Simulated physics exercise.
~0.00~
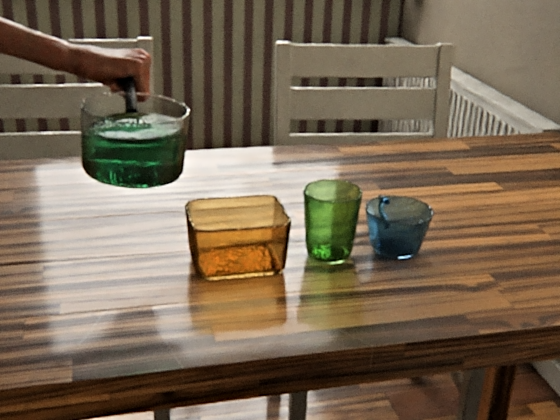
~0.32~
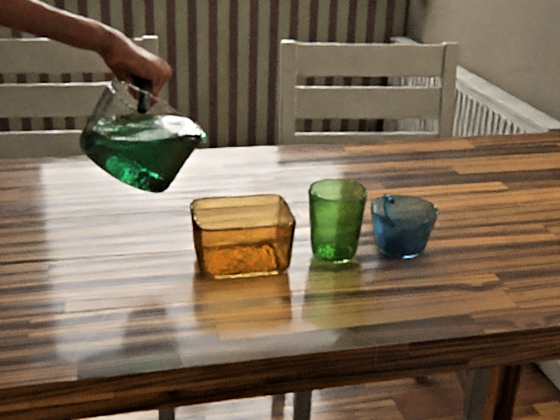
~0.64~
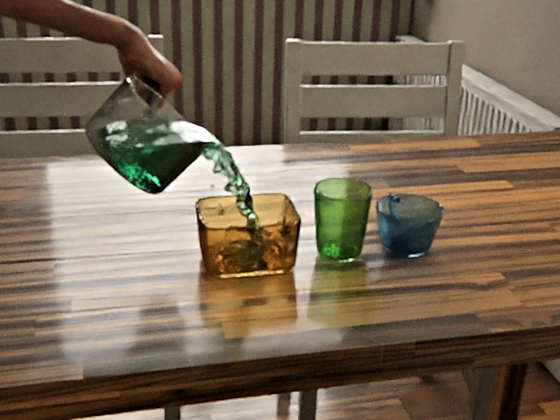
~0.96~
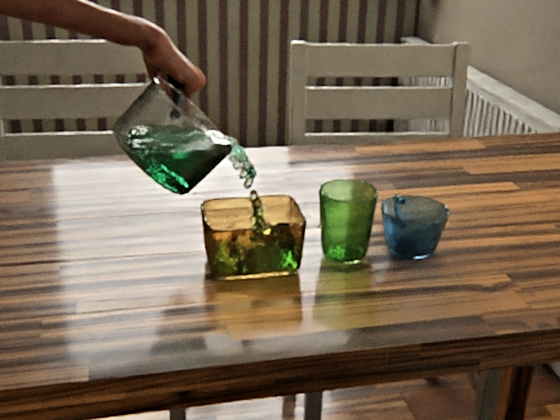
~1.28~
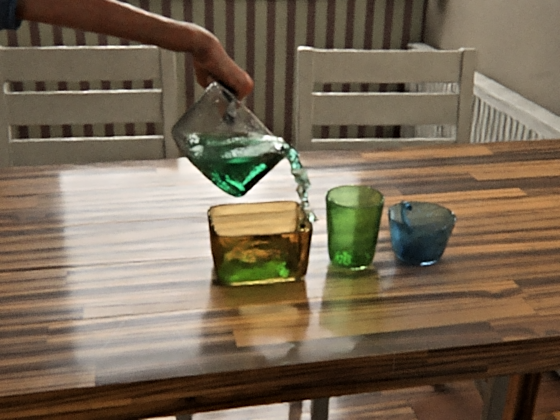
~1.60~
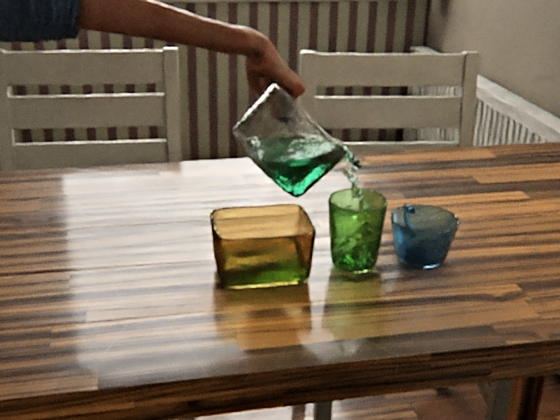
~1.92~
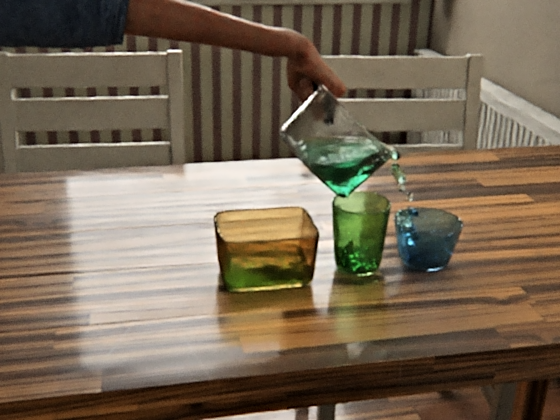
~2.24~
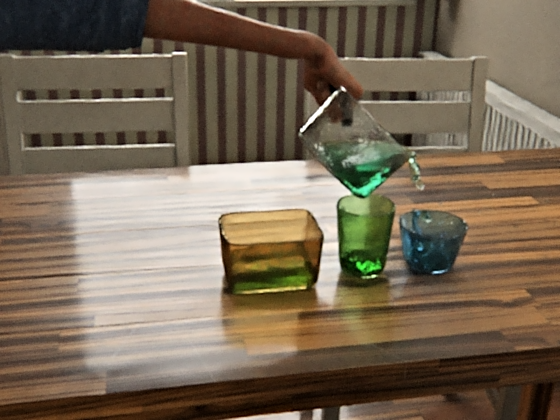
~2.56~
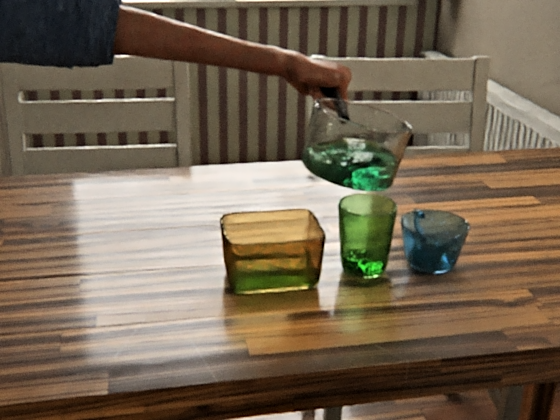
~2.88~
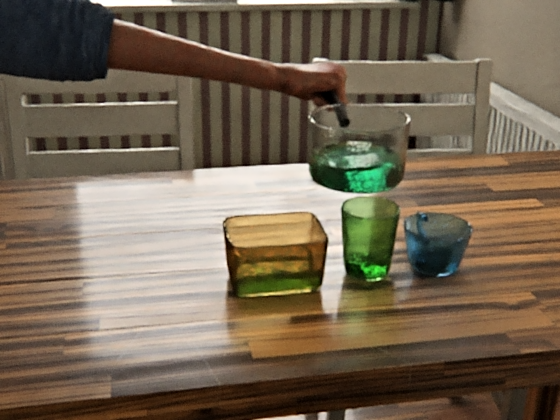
A hand tilts a pan of green liquid, pours rightward across three glass containers, then levels it.
